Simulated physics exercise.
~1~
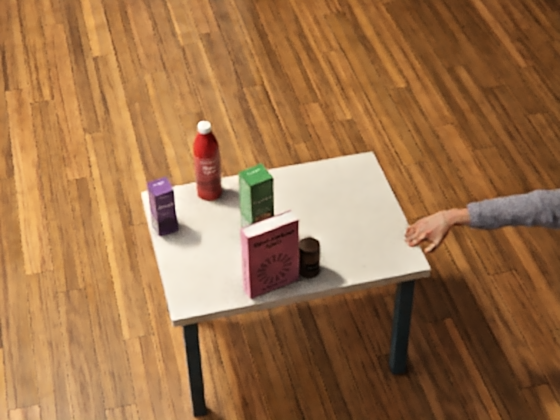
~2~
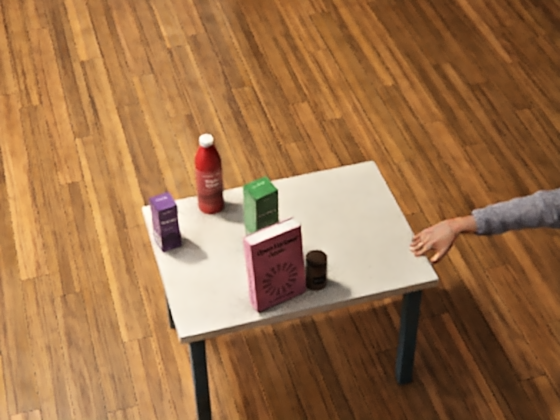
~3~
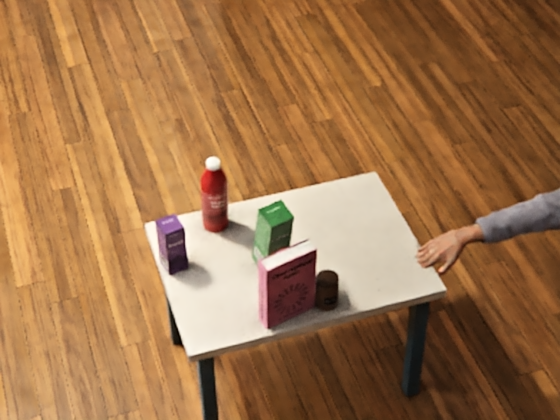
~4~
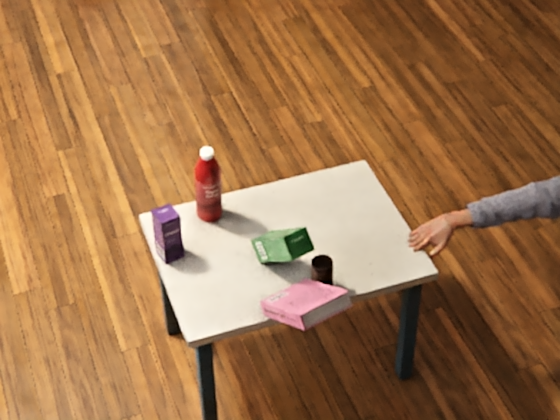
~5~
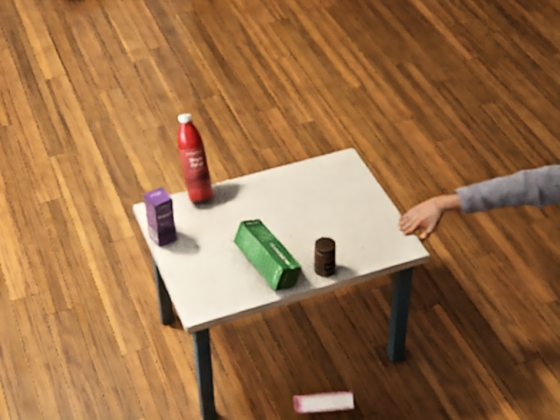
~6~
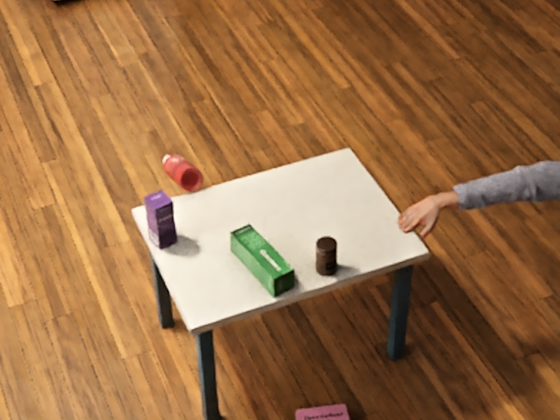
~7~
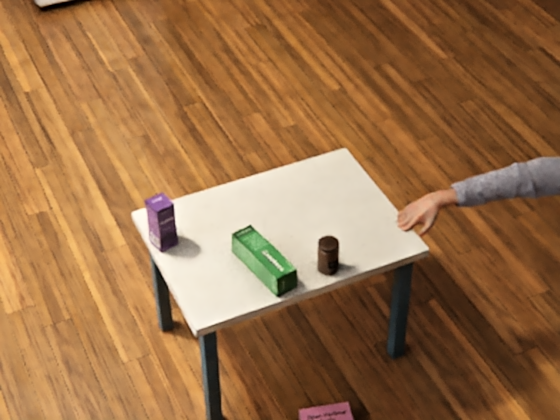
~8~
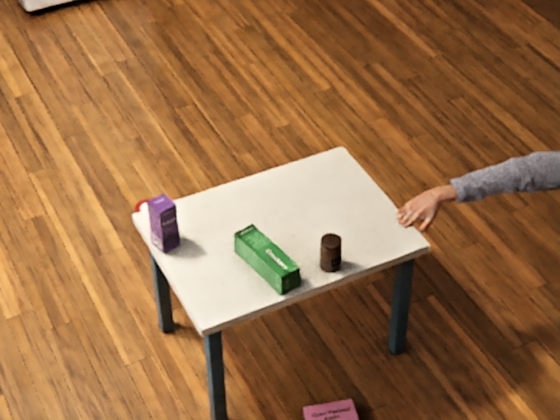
At the start, a red bottle, a purple carton, a green carton, a pink book and a small brown jar stand upright on a white table, with a hand at its right edge. The table shifts toward the viewer, and the green carton begins to lean. As the table moves back, the green carton topples onto its side and the pink book tips over the near edge to the floor. The red bottle tilts and falls off the far side. Finally, the purple carton and brown jar still stand, the green carton lies between them, and the bottle peeks out behind the purple carton.
